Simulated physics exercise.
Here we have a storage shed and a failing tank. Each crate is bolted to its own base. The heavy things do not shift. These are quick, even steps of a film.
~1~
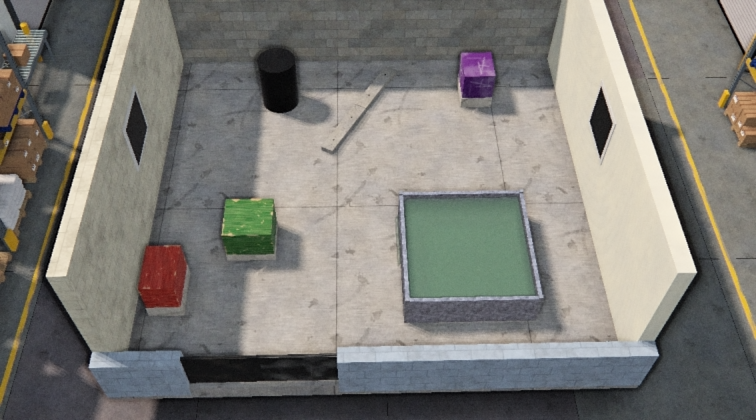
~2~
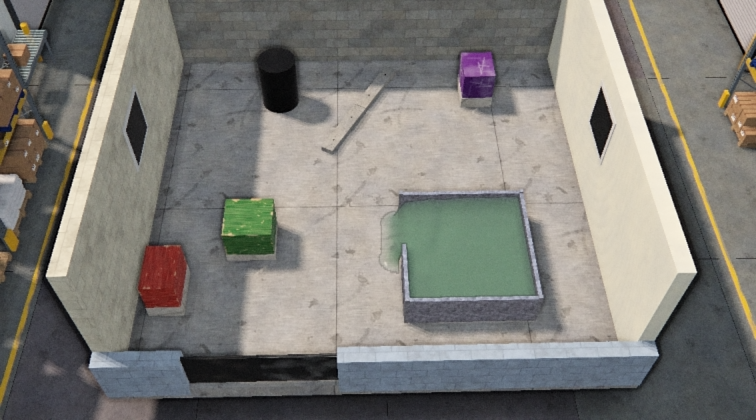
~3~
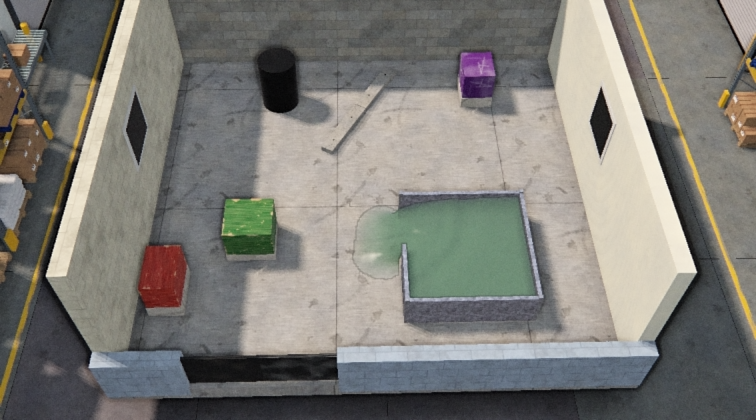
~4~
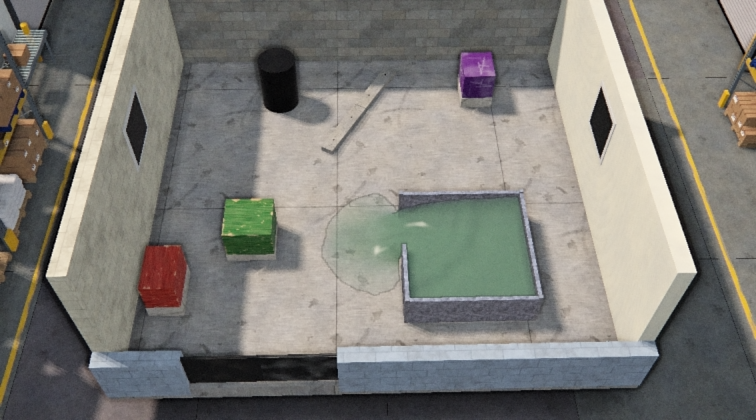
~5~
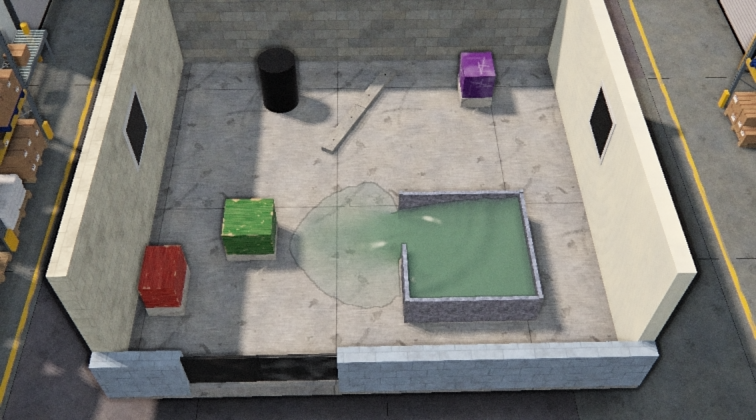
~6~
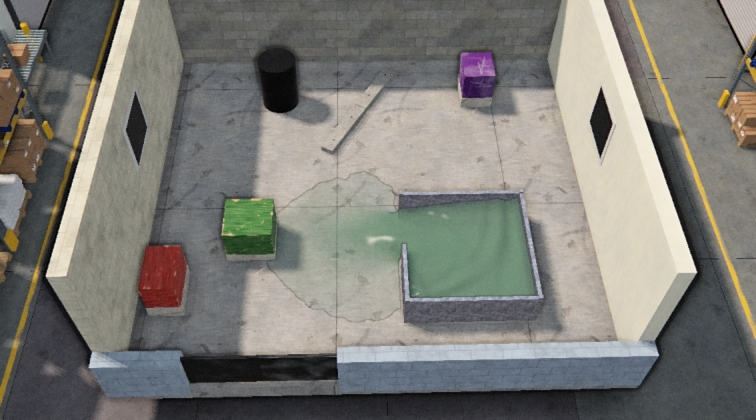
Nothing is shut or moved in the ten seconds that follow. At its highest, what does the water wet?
One by one: The green crate gets wet; the purple crate stays dry; the red crate stays dry.
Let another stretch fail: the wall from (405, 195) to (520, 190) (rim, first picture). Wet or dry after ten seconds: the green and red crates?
Green is safe; red is spared.
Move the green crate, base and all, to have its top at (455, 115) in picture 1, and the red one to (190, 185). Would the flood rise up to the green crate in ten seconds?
Green crate is safe.
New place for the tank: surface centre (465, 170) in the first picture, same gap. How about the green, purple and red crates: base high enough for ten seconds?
One by one: Green crate stays dry, purple crate keeps dry, red crate stays dry.
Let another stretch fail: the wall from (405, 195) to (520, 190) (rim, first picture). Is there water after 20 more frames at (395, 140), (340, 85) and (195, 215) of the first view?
One after the other: Wet, awash, dry.
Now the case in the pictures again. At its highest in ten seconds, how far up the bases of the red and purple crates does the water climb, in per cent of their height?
Near 60 and 20 in a hundred.
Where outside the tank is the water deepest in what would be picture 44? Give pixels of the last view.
Near (170, 136).
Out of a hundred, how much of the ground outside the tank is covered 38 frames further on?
Close to 55 %.
A moment on, water covers 20 % of the floor; the green crate water round its plinth, the purple crate not reached, the red crate water round its plinth.
Next, water covers 35 % of the floor; the green crate water round its plinth, the purple crate not reached, the red crate water round its plinth.
Then, water covers 40 % of the floor; the green crate water round its plinth, the purple crate not reached, the red crate water round its plinth.
Later, water covers 55 % of the floor; the green crate water round its plinth, the purple crate not reached, the red crate water round its plinth.
In the end, water covers 75 % of the floor; the green crate was topped, the purple crate stayed above the water, the red crate stayed above the water.
